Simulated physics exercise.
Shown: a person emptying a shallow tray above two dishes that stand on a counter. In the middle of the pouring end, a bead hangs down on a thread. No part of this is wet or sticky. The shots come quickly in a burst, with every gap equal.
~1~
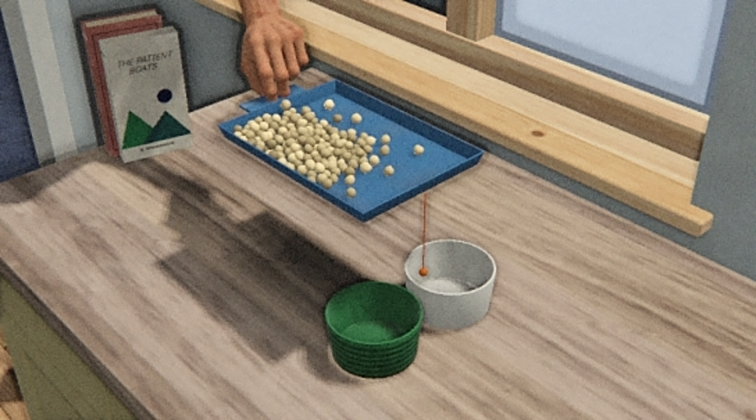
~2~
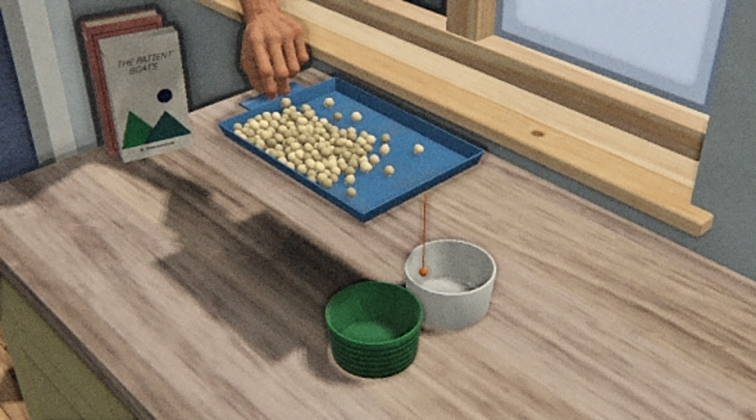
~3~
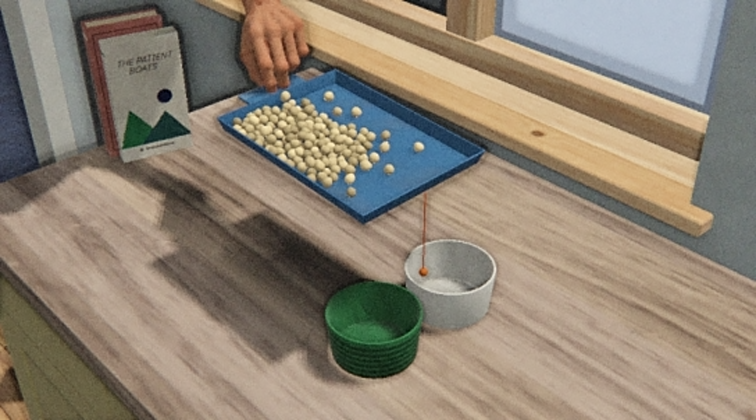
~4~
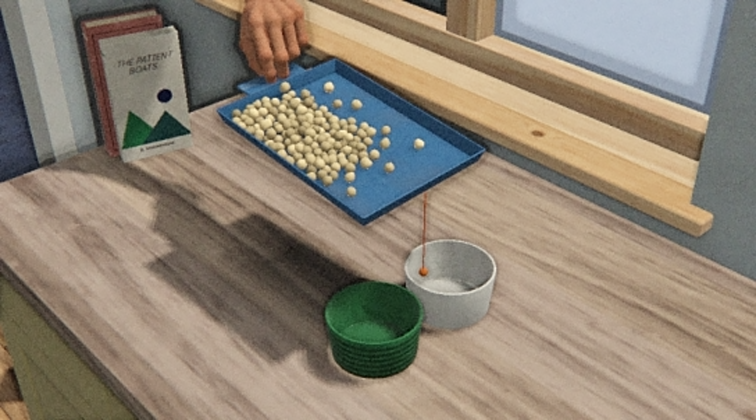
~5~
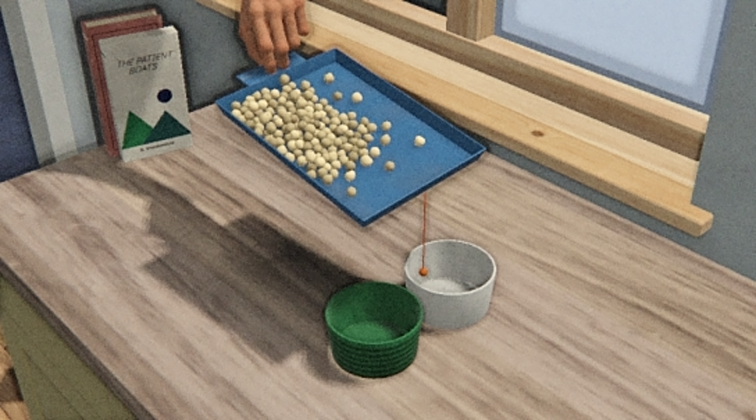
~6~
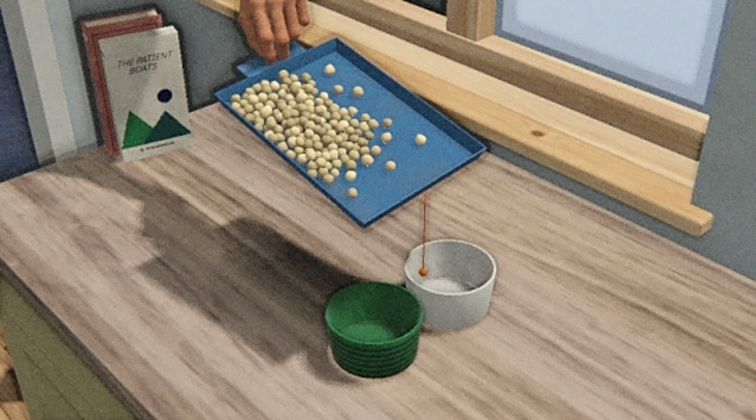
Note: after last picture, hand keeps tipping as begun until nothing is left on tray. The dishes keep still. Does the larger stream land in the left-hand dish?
Yes.
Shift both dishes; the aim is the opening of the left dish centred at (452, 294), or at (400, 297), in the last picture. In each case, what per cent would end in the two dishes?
About 20% and about 40%.
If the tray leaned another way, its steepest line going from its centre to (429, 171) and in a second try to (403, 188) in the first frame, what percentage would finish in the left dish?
Roughly 0 % in the first case and 20 % in the second.
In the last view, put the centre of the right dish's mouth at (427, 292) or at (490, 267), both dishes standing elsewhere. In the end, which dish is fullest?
The dish to the left at the first, the dish to the left at the second.
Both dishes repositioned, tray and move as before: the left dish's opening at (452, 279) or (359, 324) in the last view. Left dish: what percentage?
First some 10, then 70 per cent.
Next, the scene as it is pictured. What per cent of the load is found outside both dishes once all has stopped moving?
Share: Approx. 30 %.
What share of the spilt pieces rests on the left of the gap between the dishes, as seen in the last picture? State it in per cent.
Close to 30 per cent.
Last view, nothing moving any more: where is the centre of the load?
I'd say the middle ends up at about (382, 351).
Soon after the last picture, tray tipped steeply; most on the tray; a stray few in the left dish; a small part outside both; a small part in the air.
A little later, tray tipped right over; a stray few on the tray; about two thirds in the left dish; about a quarter outside both; a small part in the air.
Later still, tray tipped past a quarter turn; about two thirds in the left dish; about a third outside both.
At rest, tray tipped past a quarter turn; about two thirds in the left dish; none in the right dish; about a third outside both.
